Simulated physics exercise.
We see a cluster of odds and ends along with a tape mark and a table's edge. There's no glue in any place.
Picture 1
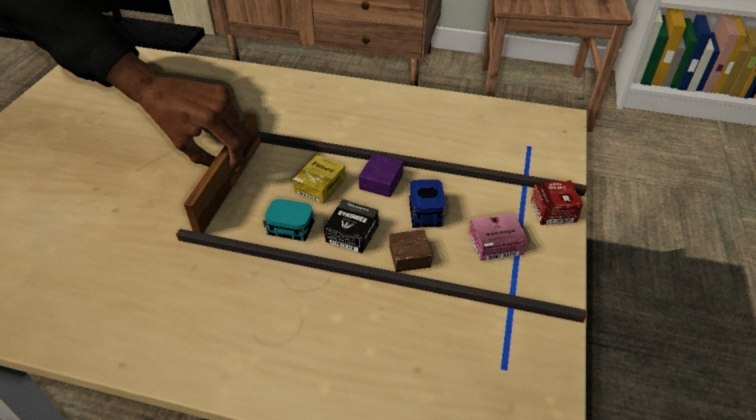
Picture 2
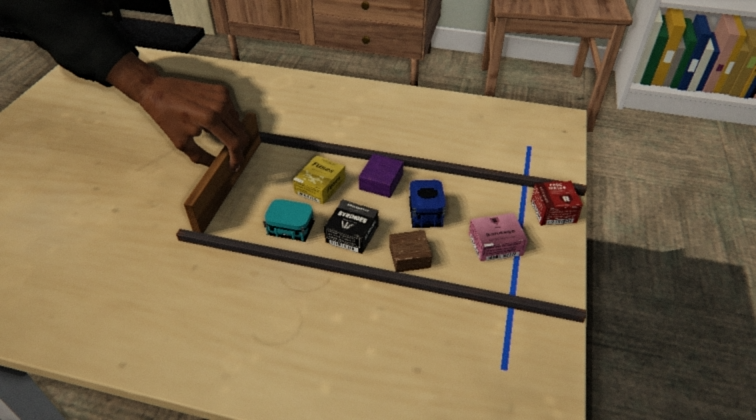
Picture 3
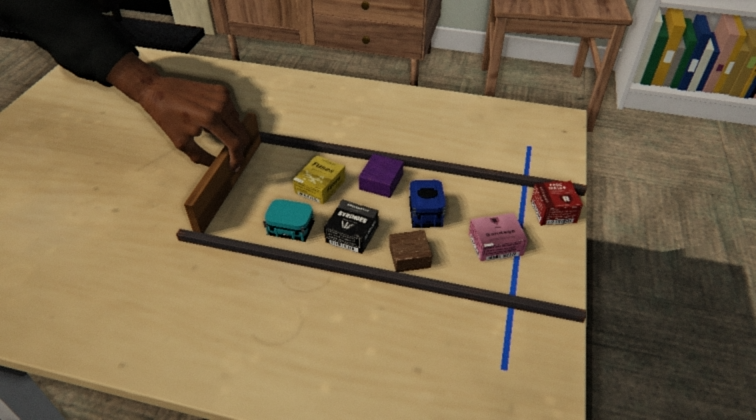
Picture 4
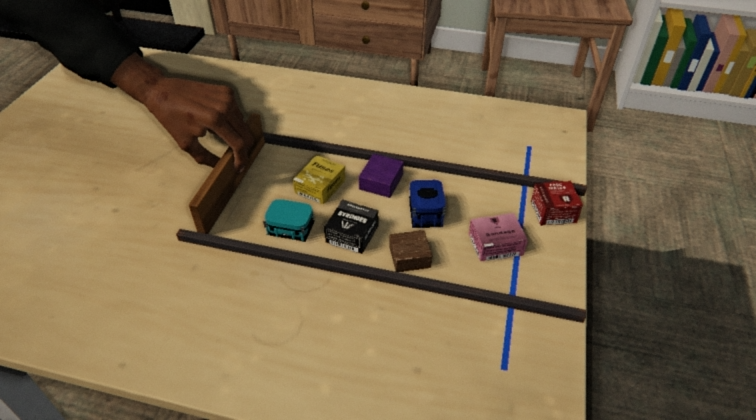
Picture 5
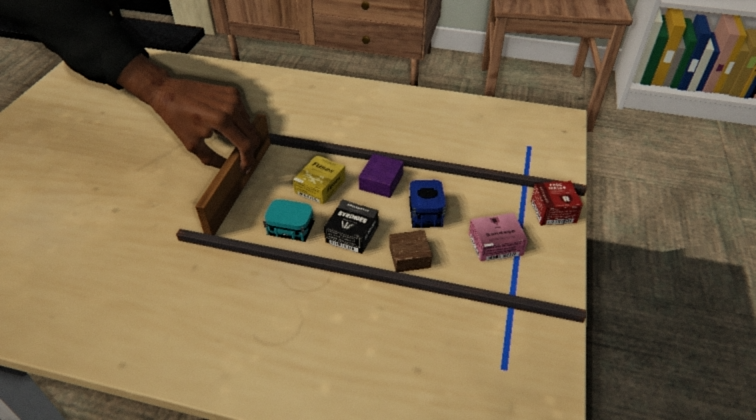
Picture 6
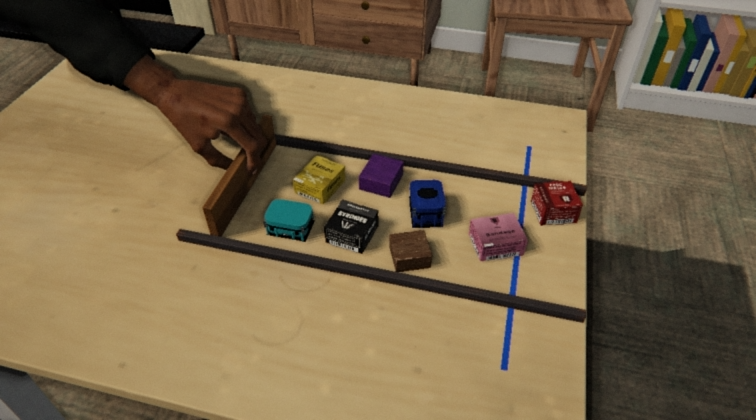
In the video, a hand slides a small wooden board slightly to the right between two dark rails on a table, while the colourful boxes and blocks ahead of it, near a blue tape line, stay practically still.
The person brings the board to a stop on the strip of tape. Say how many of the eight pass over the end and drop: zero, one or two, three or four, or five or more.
In the end three or four are gone from the table.
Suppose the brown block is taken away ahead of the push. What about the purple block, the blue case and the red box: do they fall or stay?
Purple block: Still up; blue case: Still up; red box: Down.
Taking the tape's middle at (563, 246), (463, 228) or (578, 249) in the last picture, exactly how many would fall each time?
In that order 6, 0 and 8.
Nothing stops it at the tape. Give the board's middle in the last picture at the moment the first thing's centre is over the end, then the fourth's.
Near (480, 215) first, near (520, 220) second.
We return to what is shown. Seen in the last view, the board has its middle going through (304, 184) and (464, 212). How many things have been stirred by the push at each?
At the one place 3, at the other 8.
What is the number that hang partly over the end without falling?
It comes to 3.
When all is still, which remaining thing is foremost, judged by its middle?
The black box finishes closest.
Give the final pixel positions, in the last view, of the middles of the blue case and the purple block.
(578, 235), and the other (577, 205).
Soon after, none off yet; red box at rest near (556, 203); pink box at rest near (497, 237); blue case moved a little near (440, 205).
At rest, the number that fall off is three or four; fallen, brown block, pink box and red box.
